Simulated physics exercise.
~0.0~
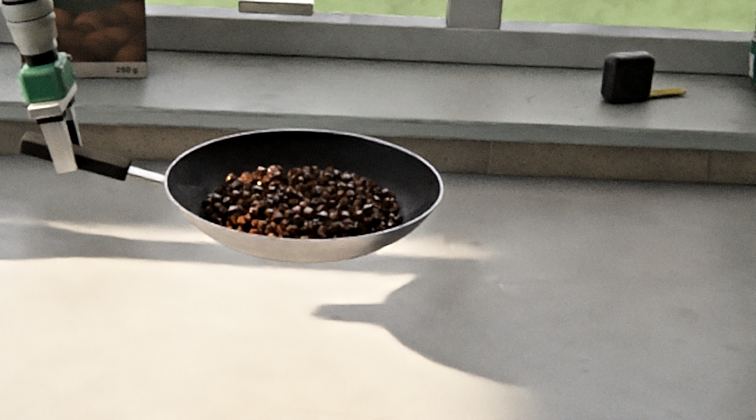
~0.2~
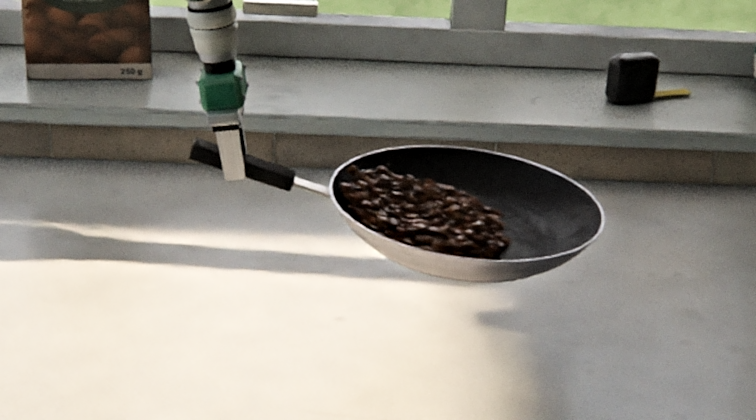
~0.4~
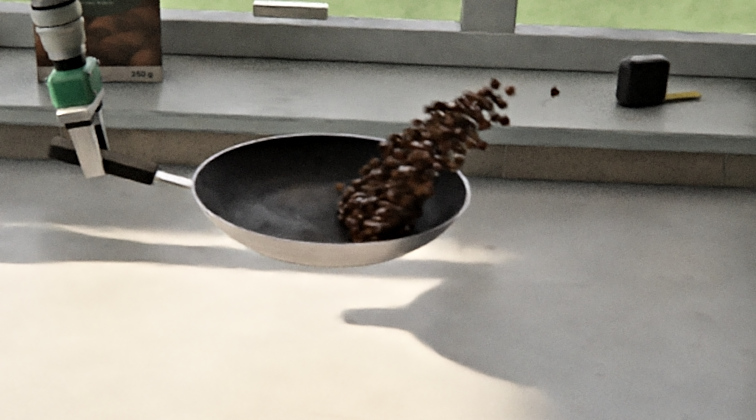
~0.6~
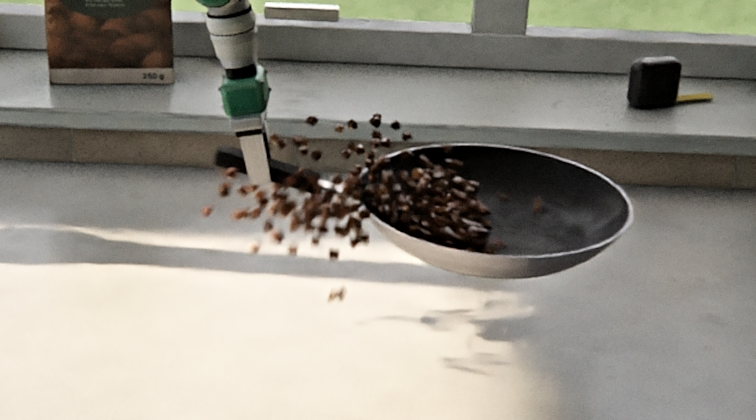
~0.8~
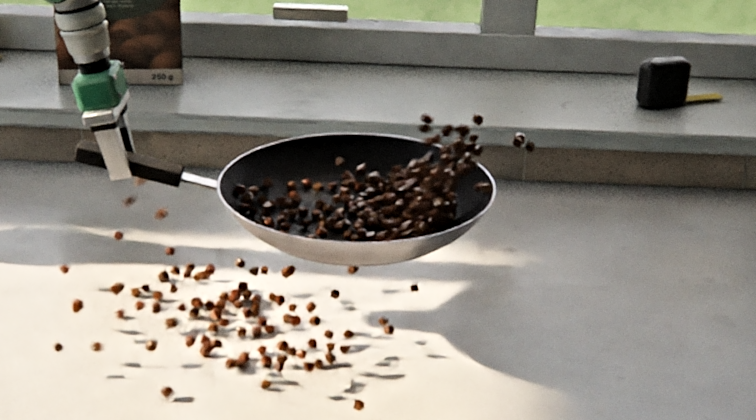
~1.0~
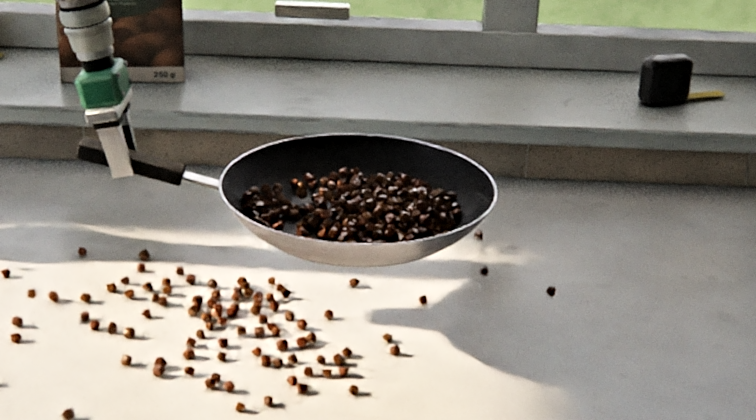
In the video, a robot arm jerks a frying pan of small brown pellets right and left above a gray counter, tossing them up until many spill over the handle side and scatter across the surface, while most settle back in the level pan.
